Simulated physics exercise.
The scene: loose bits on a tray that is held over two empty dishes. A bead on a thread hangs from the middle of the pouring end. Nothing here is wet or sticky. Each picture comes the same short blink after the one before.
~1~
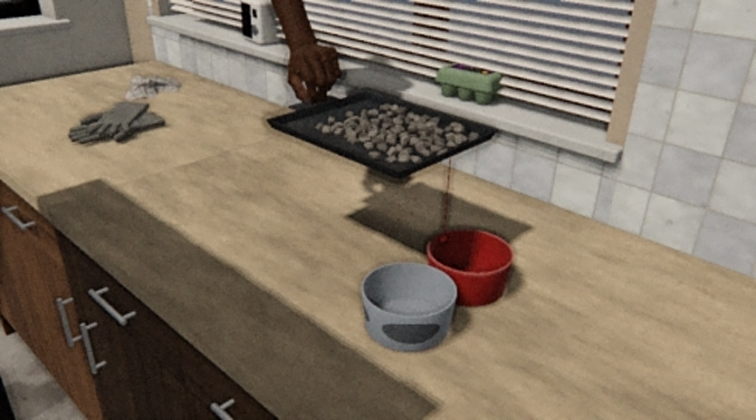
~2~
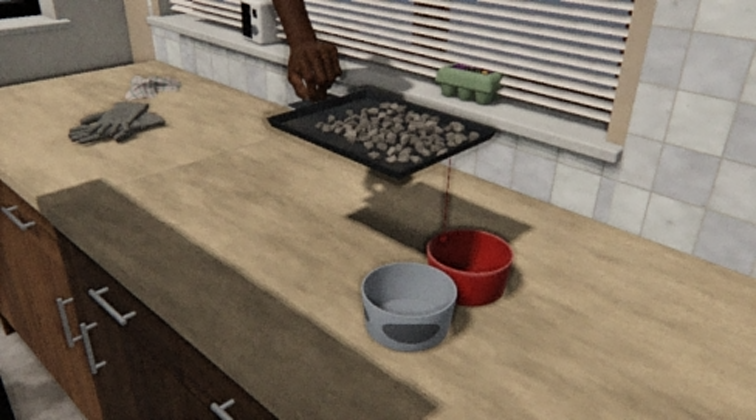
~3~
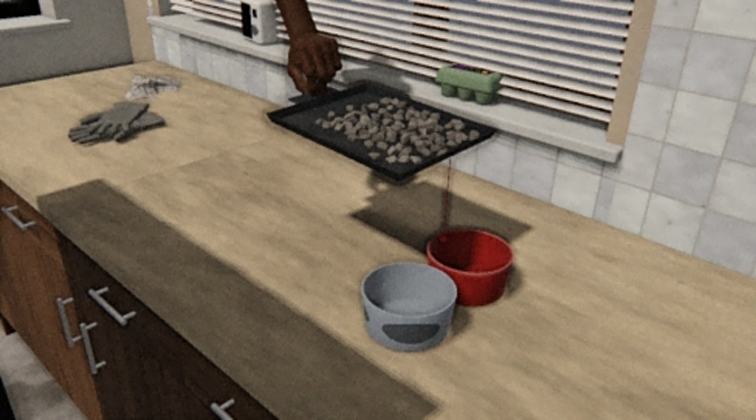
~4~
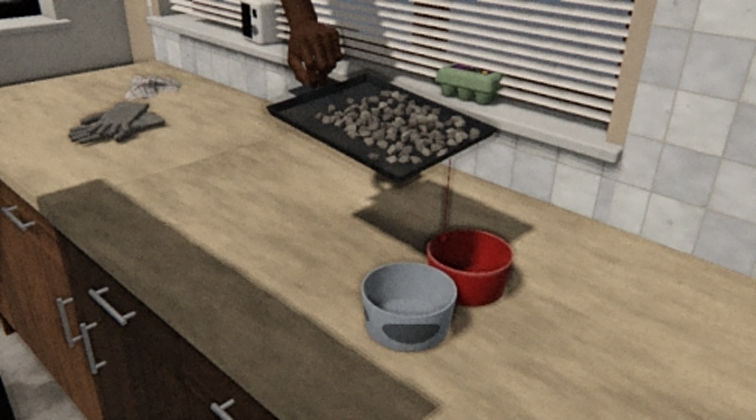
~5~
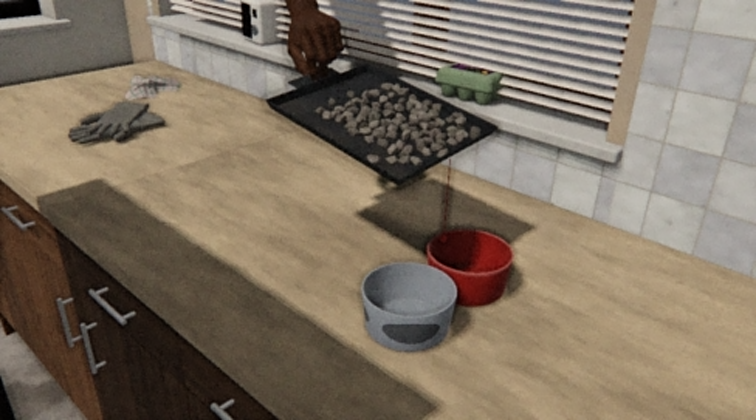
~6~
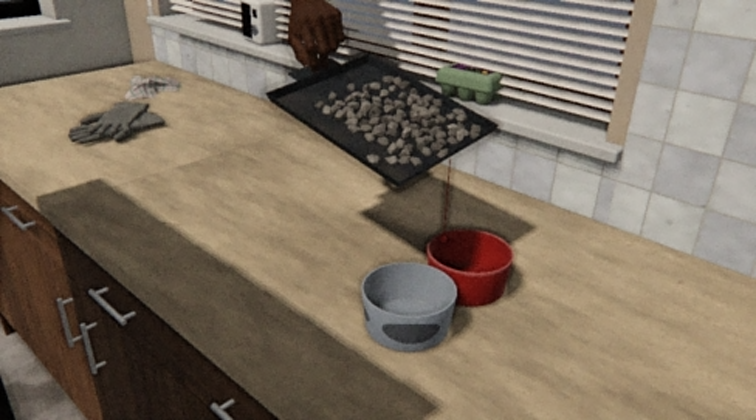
A dark tray of gravel-like bits starts out level, held by a hand at its far end above a grey dish and a red dish on a wooden counter. The hand then slowly raises that end, and the tray tilts slightly, its near left corner lowest, while the dishes stay still.
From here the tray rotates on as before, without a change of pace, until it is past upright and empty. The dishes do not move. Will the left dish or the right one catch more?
The left one ends fuller.
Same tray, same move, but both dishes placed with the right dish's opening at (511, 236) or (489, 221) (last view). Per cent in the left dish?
First some 40, then 30 per cent.
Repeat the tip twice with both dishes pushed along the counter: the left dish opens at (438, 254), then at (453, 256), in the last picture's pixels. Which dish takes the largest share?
One: The dish on the left. Two: The left one.
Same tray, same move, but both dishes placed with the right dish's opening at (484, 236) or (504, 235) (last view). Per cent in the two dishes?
In turn 80 and 50 in a hundred.
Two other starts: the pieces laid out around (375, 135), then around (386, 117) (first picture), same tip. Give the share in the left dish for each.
Near 90 % and 80 %.
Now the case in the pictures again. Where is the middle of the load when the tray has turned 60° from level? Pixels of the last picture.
Around (417, 153).
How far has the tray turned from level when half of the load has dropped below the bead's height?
Roughly 85°.
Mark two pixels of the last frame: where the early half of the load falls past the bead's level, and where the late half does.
Around (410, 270) and then (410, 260).
Shortly afterwards, tray tipped steeply; the bulk on the tray; a little in the left dish; a little in the air.
Next, tray tipped past a quarter turn; the bulk in the left dish; a little in the right dish; a little outside both; only a few in the air.
Some moments later, tray tipped past a quarter turn; the bulk in the left dish; a little in the right dish; a little outside both.
In the end, tray tipped past a quarter turn; the bulk in the left dish; a little in the right dish; a little outside both.
